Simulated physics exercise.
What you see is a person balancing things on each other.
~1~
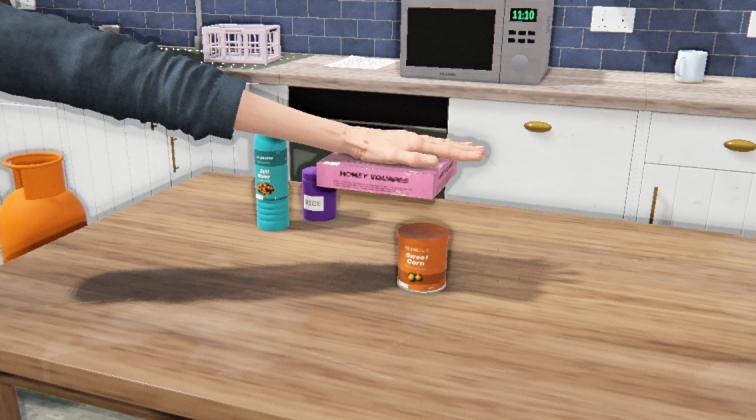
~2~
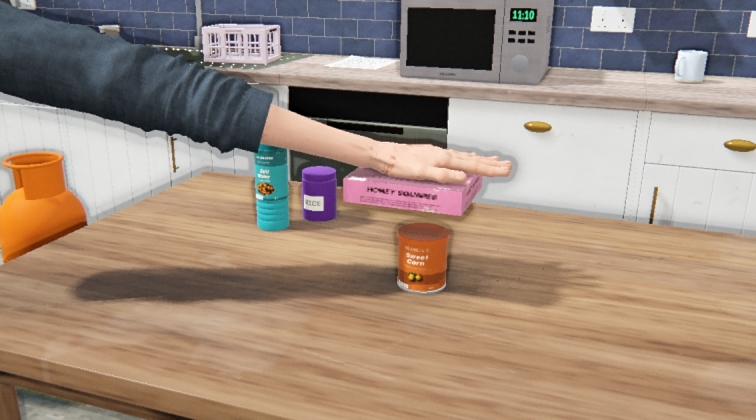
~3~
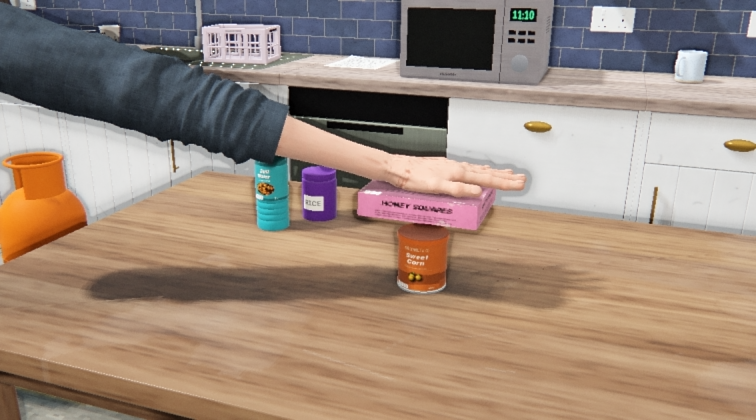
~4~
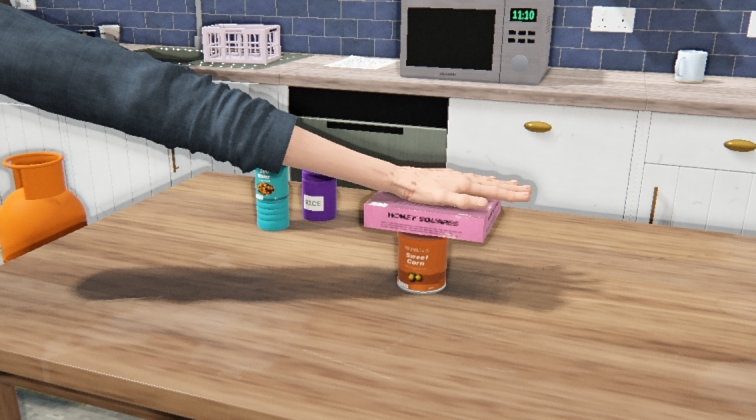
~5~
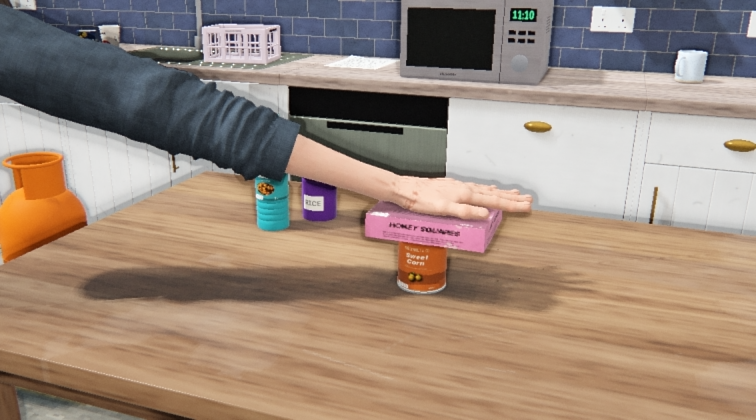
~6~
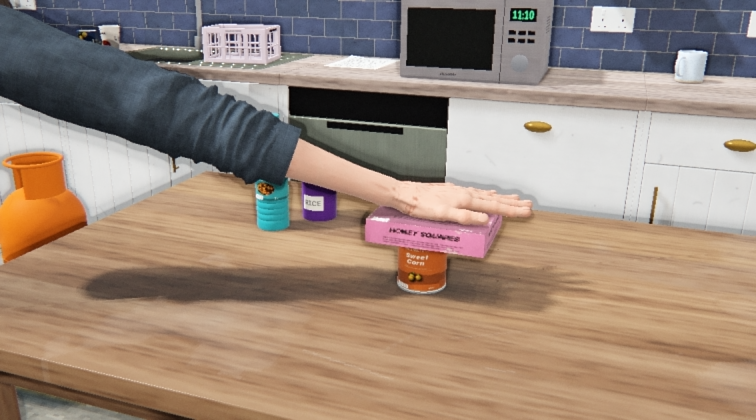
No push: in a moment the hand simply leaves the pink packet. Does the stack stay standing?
Short answer: It's safe.
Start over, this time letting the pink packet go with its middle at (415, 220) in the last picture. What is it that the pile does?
After that, the pile stays intact.
Then, 0.50 s past the last view, nothing moves.
Then, 1.30 s past the last view, pink packet resting near (437, 222).
Finally, all 4 still in place. Final places as the last picture's camera would see them, pink packet near (437, 222). The pile stays up.
